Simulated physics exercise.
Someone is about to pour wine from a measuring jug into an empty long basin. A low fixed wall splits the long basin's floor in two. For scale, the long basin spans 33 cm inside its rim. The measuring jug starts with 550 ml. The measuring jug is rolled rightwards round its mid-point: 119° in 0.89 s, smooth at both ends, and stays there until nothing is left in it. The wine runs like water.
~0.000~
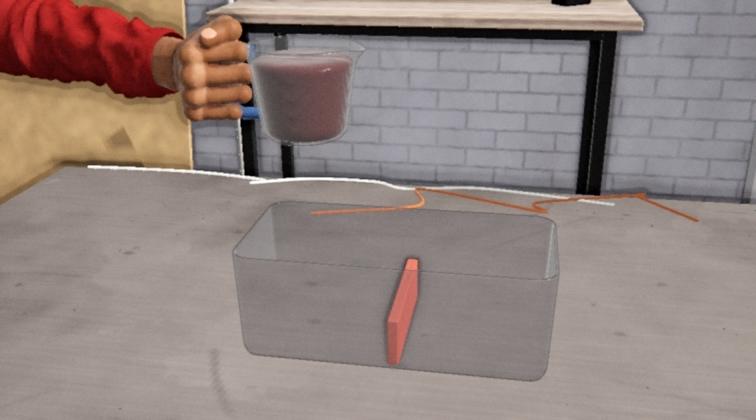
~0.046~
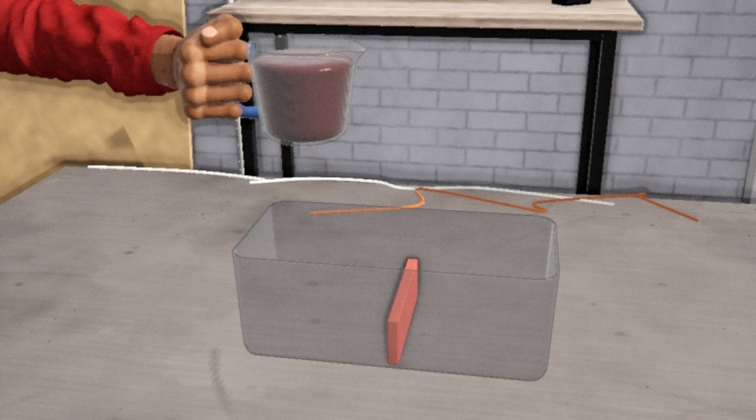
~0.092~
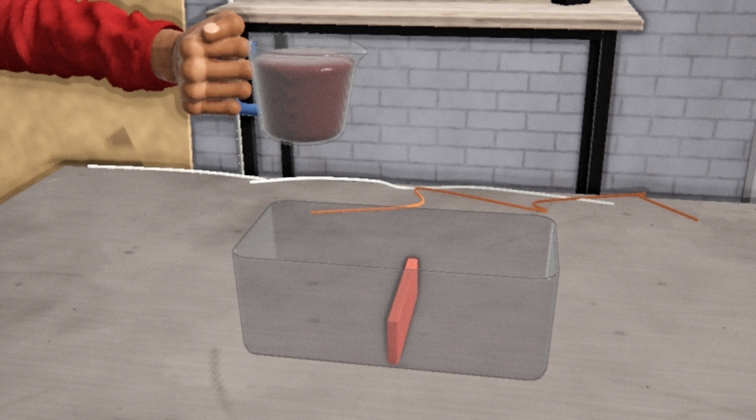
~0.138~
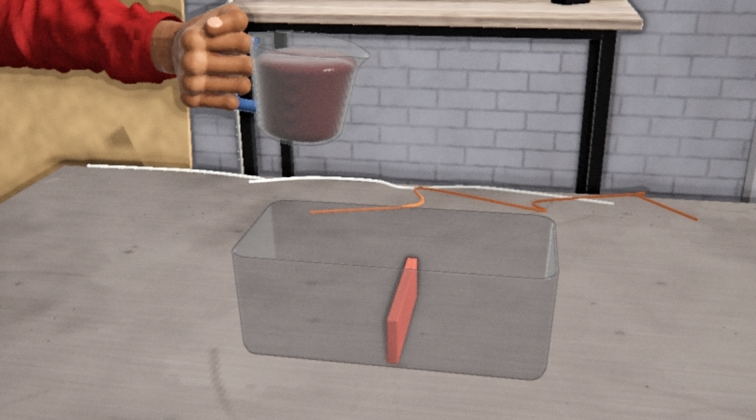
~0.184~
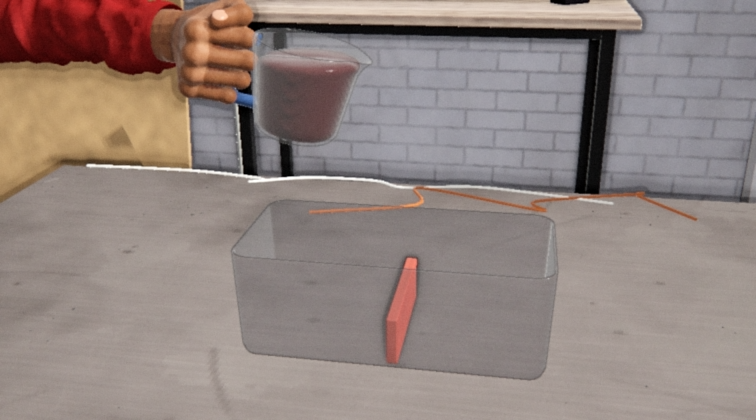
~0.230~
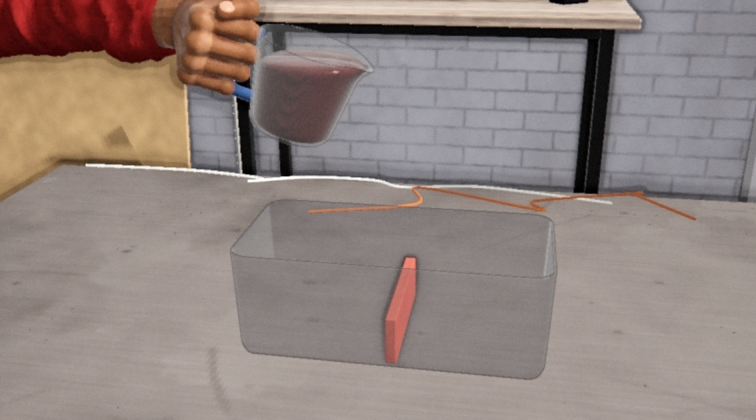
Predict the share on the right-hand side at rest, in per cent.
About 74 per cent.
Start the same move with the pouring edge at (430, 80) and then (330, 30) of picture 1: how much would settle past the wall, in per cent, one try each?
First 95, then 30 per cent.
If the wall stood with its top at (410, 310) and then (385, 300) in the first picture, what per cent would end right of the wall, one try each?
In turn about 65 and 85 per cent.
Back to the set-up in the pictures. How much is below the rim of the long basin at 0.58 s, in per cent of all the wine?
Near 16 in a hundred.
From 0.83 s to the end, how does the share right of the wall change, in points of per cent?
It goes up by about 1.
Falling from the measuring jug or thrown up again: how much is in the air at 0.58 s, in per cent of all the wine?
Near 34 in a hundred.
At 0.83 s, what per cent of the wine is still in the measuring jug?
Some 3 per cent.
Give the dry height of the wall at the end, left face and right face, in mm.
Some 48 mm on the left and 36 mm on the right.
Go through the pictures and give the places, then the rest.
In the first picture, it leans 0°; its right rim is at (366, 48); the wine meets the walls at (256, 56) and (354, 60); the long basin's rim runs from (253, 228) to (556, 248); the wall's top is at (403, 289).
In the second picture, it leans 1°; its right rim is at (367, 49); the wine meets the walls at (256, 56) and (355, 59).
In the third picture, it leans 3°; its right rim is at (368, 51); the wine meets the walls at (257, 54) and (356, 60).
In the fourth picture, it leans 7°; its right rim is at (370, 56); the wine meets the walls at (259, 54) and (358, 61).
In the fifth picture, it leans 12°; its right rim is at (373, 62); the wine meets the walls at (261, 55) and (362, 62).
In the sixth picture, it leans 19°; its right rim is at (374, 70); the wine meets the walls at (262, 58) and (369, 64).
By 0.58 s the tilt is 86° and 50 per cent is still to pour, 0 is left of the wall and 17 right of it.
By 0.83 s the tilt is 118° and 3 per cent is still to pour, 16 is left of the wall and 73 right of it.
By 1.10 s the tilt is 119° and 0 per cent is still to pour, 25 is left of the wall and 74 right of it.
By 1.39 s the tilt is 119° and 0 per cent is still to pour, 25 is left of the wall and 74 right of it.
At rest 25 per cent lies left of the wall, 74 right of it and 1 outside.
